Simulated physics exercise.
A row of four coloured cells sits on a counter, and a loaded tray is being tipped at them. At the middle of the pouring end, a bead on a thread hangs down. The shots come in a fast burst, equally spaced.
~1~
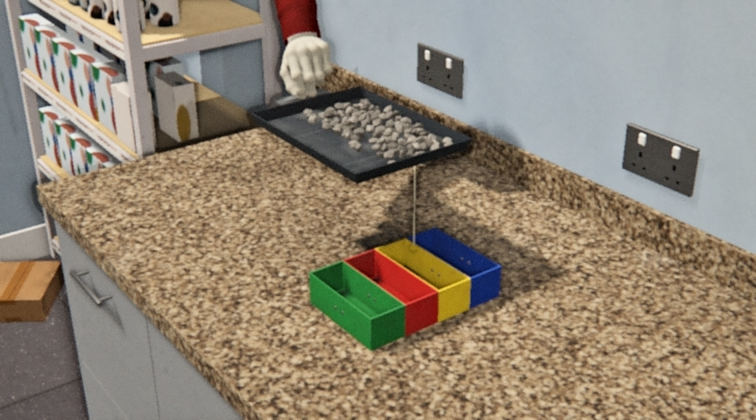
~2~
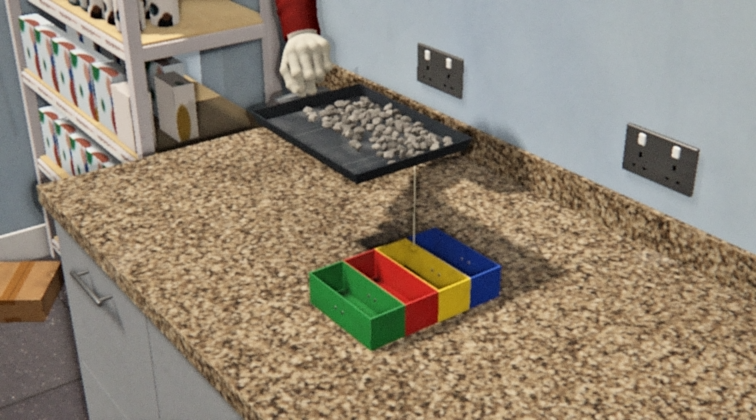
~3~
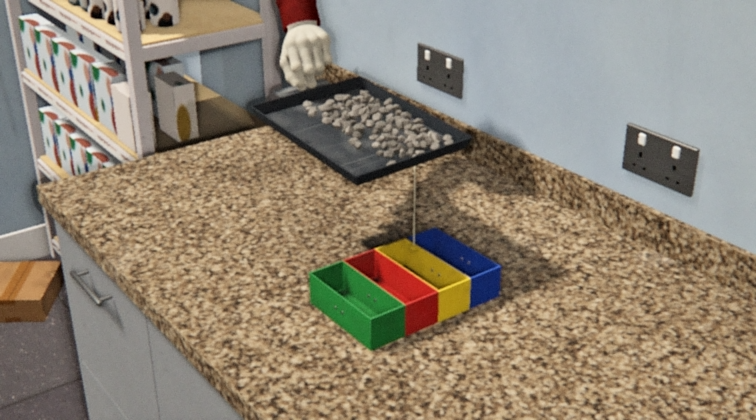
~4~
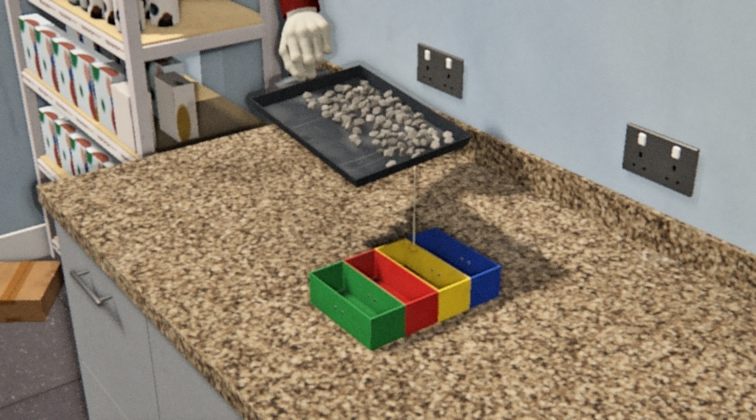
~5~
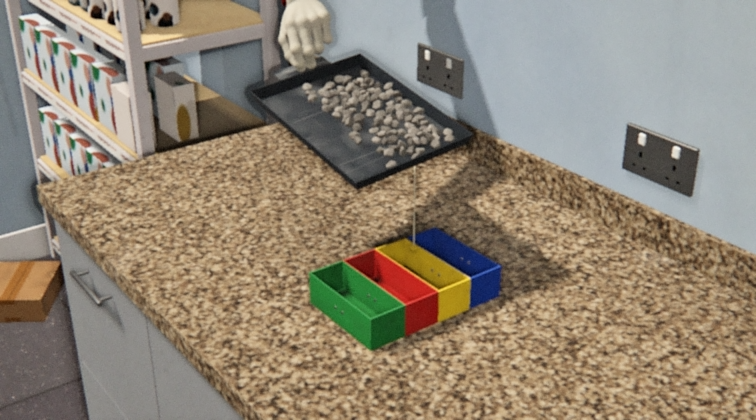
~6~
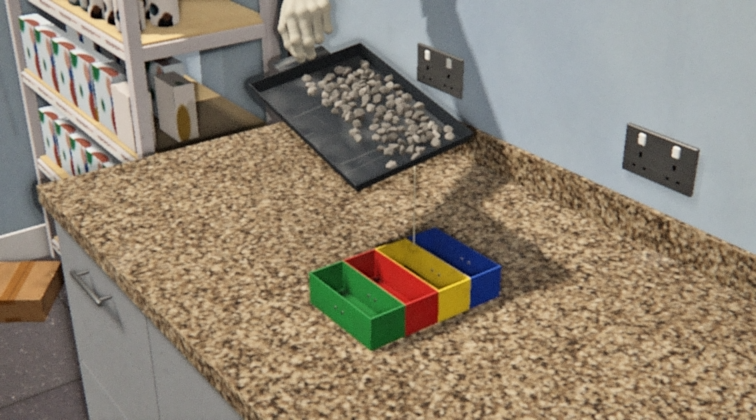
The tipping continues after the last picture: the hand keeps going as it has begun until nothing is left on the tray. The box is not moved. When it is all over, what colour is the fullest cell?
It is the green one.
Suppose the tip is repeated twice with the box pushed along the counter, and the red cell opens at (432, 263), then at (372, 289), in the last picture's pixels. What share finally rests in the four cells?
It comes to about 30 per cent the first time and about 100 per cent the second.
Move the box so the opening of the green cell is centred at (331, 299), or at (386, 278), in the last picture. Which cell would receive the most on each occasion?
The red one, then that green cell.
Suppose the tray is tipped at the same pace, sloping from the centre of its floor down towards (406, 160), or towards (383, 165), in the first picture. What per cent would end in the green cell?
In order, 0 in a hundred and 30 in a hundred.
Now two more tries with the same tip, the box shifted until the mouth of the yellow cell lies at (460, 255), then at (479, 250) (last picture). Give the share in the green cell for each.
About 30 per cent, then about 10 per cent.
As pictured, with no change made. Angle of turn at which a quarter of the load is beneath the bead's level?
Somewhere near 70 degrees, I'd say.
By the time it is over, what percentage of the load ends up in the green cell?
Roughly 50 %.
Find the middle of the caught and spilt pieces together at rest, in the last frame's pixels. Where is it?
Once nothing moves, the middle sits near (370, 315).
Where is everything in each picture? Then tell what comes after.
Corners of the pouring end near (357, 171) and (466, 138), level; middle of the load near (371, 129), bits of gravel; bead on its thread near (414, 248); green cell near (388, 325); red cell near (422, 311); yellow cell near (454, 297); blue cell near (485, 284), in the first frame.
Corners of the pouring end near (357, 172) and (466, 138), level; middle of the load near (371, 127), in the second frame.
Corners of the pouring end near (357, 173) and (466, 136), tipped barely, lowest at the left corner; middle of the load near (371, 124), in the third frame.
Corners of the pouring end near (357, 176) and (466, 135), tipped a little, lowest at the left corner; middle of the load near (371, 118), in the fourth frame.
Corners of the pouring end near (357, 179) and (467, 133), tipped a little, lowest at the left corner; middle of the load near (371, 113), in the fifth frame.
Corners of the pouring end near (357, 181) and (467, 132), tipped clearly, lowest at the left corner; middle of the load near (371, 108); green cell near (388, 325); red cell near (422, 311); yellow cell near (454, 297); blue cell near (485, 284), in the sixth frame.
Shortly afterwards, tray tipped steeply; all but a few on the tray; a little falling or outside the box.
Next, tray tipped right over; a little on the tray; near half in the green cell; near a quarter in the red cell; only a few in the yellow cell; near a quarter falling or outside the box.
Some moments later, tray tipped past a quarter turn; near half in the green cell; near a third in the red cell; a little in the yellow cell; a little falling or outside the box.
In the end, tray tipped past a quarter turn; near half in the green cell; near a third in the red cell; a little in the yellow cell; none at all in the blue cell; a little outside the box.
